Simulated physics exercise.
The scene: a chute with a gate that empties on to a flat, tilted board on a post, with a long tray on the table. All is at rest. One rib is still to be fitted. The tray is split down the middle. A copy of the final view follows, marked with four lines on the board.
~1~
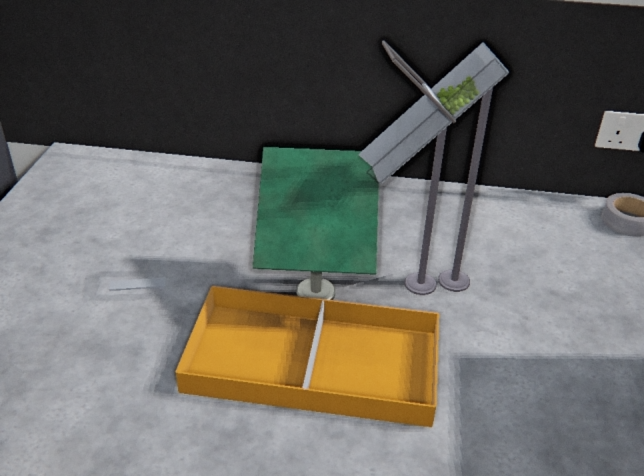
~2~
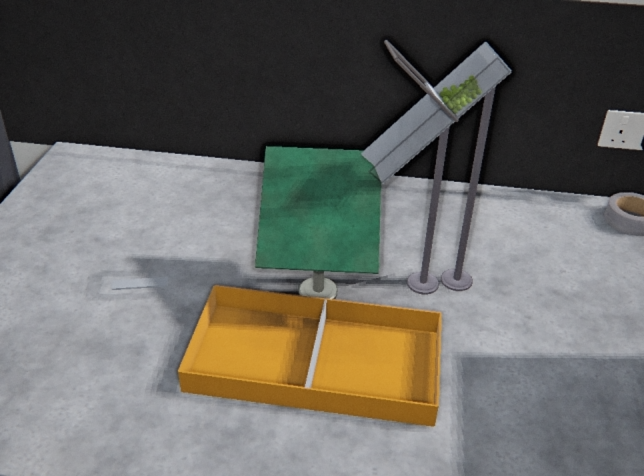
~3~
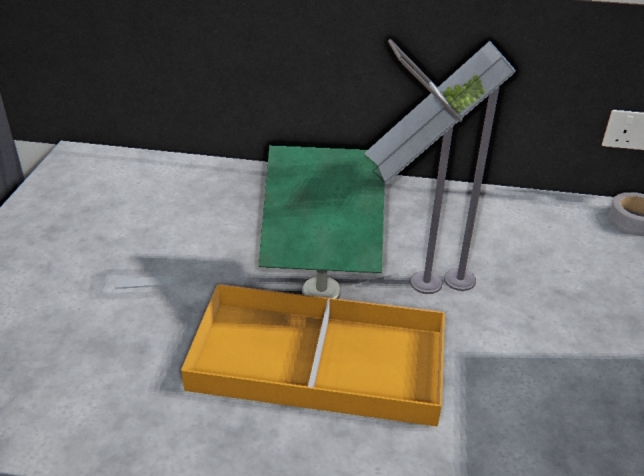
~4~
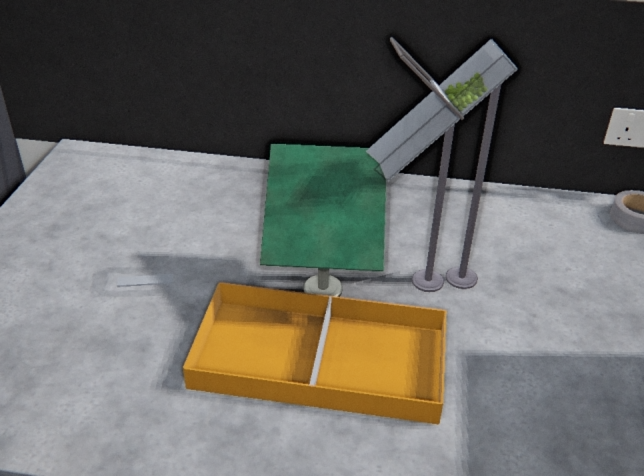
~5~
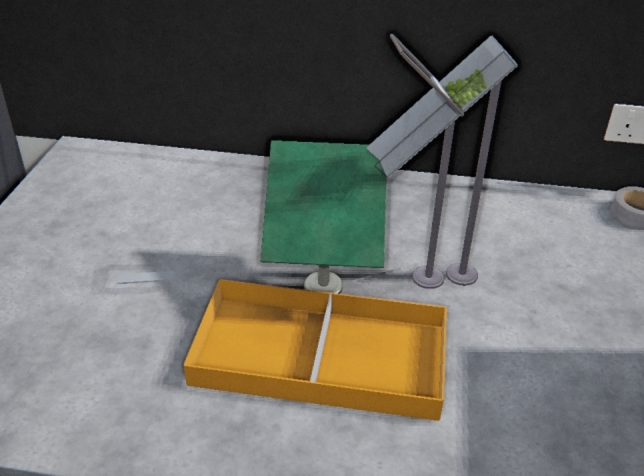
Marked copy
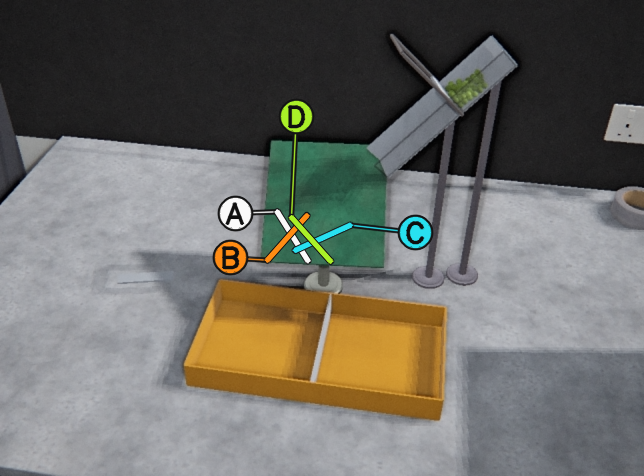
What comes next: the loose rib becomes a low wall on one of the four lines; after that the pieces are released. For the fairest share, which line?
Line A.
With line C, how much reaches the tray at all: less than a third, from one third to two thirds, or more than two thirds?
Line C gives more than two thirds.
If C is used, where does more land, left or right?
More lands on the left.
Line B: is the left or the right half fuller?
The left half.
On the marked copy, line A from (277, 211) to (307, 260); line B from (306, 215) to (267, 260); line C from (350, 225) to (295, 250); line D from (291, 217) to (330, 261).
With A, of what is caught, about half in the left half, about half in the right.
With B, of what is caught, nearly all in the left half, a small part in the right.
With C, of what is caught, nearly all in the left half, a small part in the right.
With D, of what is caught, none in the left half, all in the right.
